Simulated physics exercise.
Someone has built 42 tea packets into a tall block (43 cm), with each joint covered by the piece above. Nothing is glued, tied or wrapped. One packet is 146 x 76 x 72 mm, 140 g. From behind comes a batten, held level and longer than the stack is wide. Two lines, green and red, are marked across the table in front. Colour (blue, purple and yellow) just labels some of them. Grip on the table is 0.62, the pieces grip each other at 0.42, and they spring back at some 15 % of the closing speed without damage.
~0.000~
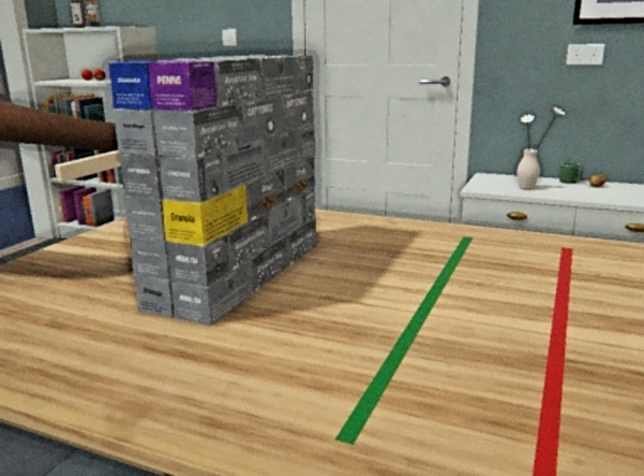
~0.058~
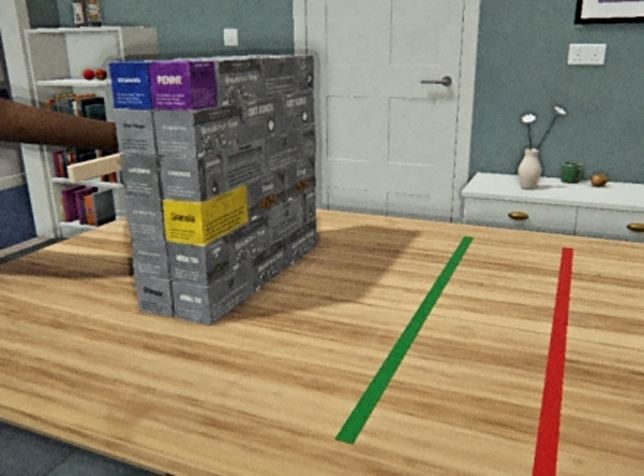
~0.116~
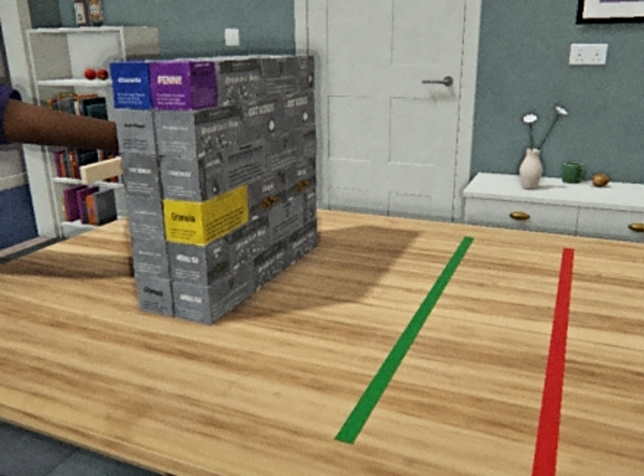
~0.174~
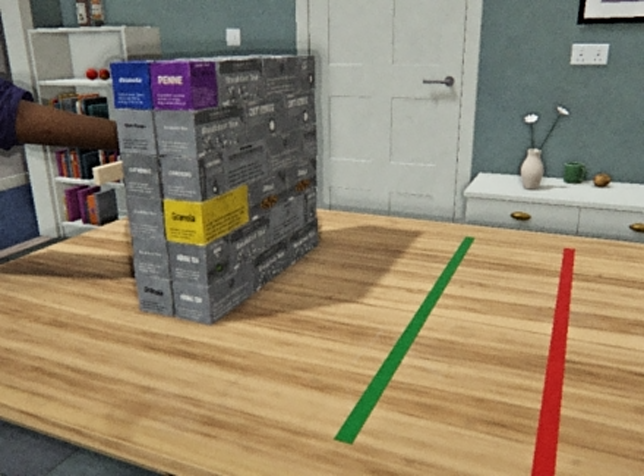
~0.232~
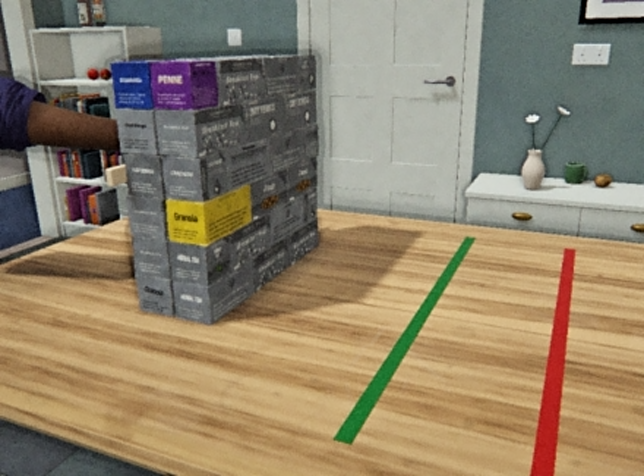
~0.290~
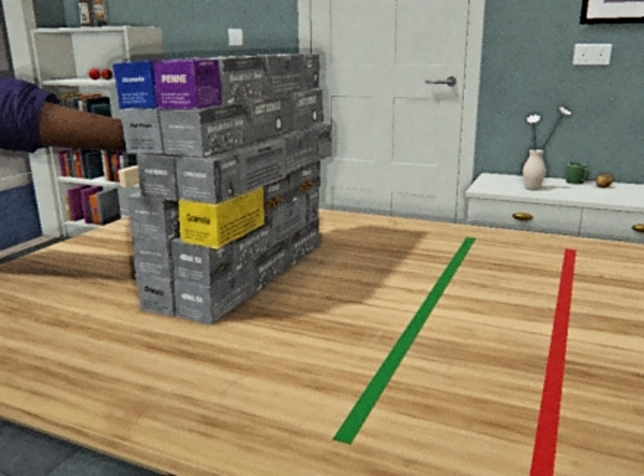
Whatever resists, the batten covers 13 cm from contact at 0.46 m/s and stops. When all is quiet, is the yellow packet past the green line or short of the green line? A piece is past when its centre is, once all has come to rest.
It stops before the green line.
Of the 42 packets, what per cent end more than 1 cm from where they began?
It is 75 per cent.
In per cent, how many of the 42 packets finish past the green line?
About 25 per cent.
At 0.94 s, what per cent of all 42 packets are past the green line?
By then 25 per cent.
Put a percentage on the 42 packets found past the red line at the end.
Roughly 10 per cent of them.
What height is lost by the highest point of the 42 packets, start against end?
Roughly 14 cm.
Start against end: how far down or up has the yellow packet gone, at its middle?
It ends some 14 cm lower.
By 0.42 s, none of the 42 packets past the green line, 33 disturbed; yellow packet tilted 19°; blue packet tilted 17°.
By 0.60 s, none of the 42 packets past the green line, 33 disturbed; yellow packet tilted 60°, 10 cm lower; blue packet tilted 28°, 22 mm lower.
By 0.94 s, 10 of the 42 packets past the green line; yellow packet on its side; blue packet on its side.
When it is over (1.7 s), 10 of the 42 packets past the green line; yellow packet on its side; purple packet upside down; blue packet 36 cm lower. In pixels of the last frame, middles, yellow packet near (341, 310), purple packet near (601, 377).
